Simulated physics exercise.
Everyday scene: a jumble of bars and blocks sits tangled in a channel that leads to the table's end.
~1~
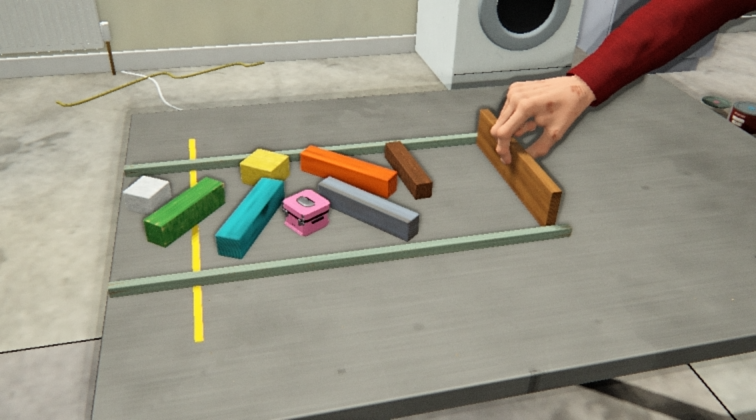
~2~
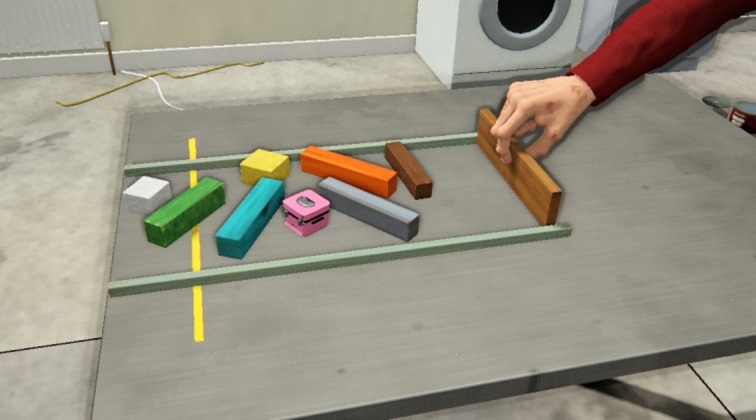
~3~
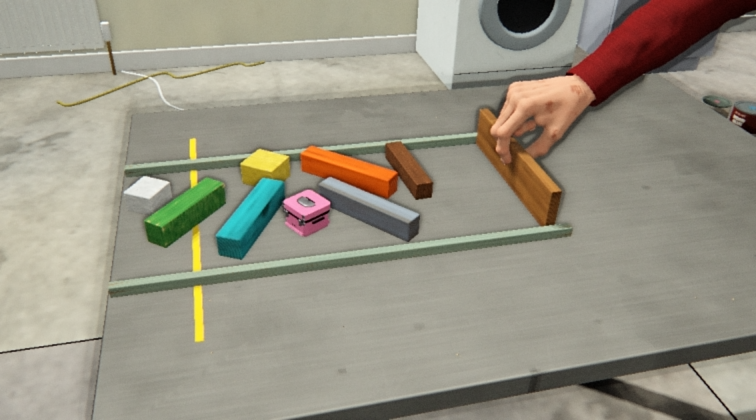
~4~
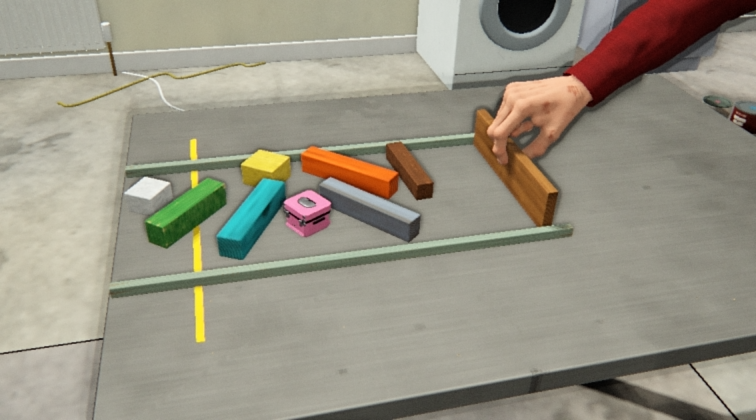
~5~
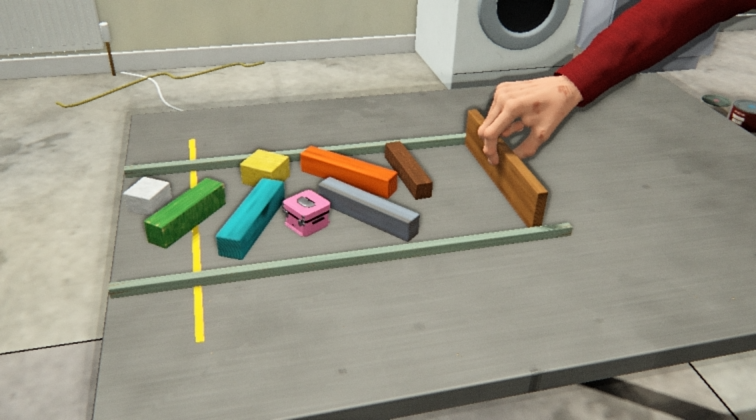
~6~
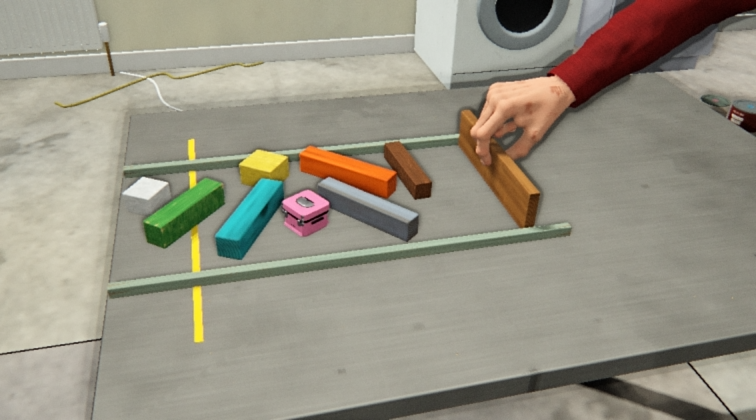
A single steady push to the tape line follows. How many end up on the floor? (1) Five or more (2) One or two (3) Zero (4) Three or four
Three or four (4).
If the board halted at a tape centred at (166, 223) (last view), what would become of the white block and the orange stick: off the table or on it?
White block: Is gone, orange stick: Is still there.
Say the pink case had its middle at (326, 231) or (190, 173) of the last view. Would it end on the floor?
In that order: Stays aboard, then slips off.
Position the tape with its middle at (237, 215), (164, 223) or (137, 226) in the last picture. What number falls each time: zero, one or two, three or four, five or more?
Counts as listed: Either one or two / five or more / five or over.
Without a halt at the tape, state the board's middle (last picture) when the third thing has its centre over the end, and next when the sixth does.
The middle is near (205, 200) first and near (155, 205) after.
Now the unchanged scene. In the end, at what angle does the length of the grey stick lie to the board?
Misalignment: Close to 30°.
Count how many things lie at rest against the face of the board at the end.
Well, it touches 2.
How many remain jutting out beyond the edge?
The number would be 1.
A little later, none off yet; white block at rest near (148, 197); green bar at rest near (186, 212); turquoise stick at rest near (252, 217).
Next, none off yet; white block at rest near (148, 197); green bar at rest near (186, 212); turquoise stick shifted a little near (239, 216).
Later still, none off yet; white block shifted about its own width near (113, 200); green bar shifted a little near (138, 213); turquoise stick shifted about its own width near (162, 224).
When it is over, the number that fall off is three or four; down, turquoise stick, green bar and white block.
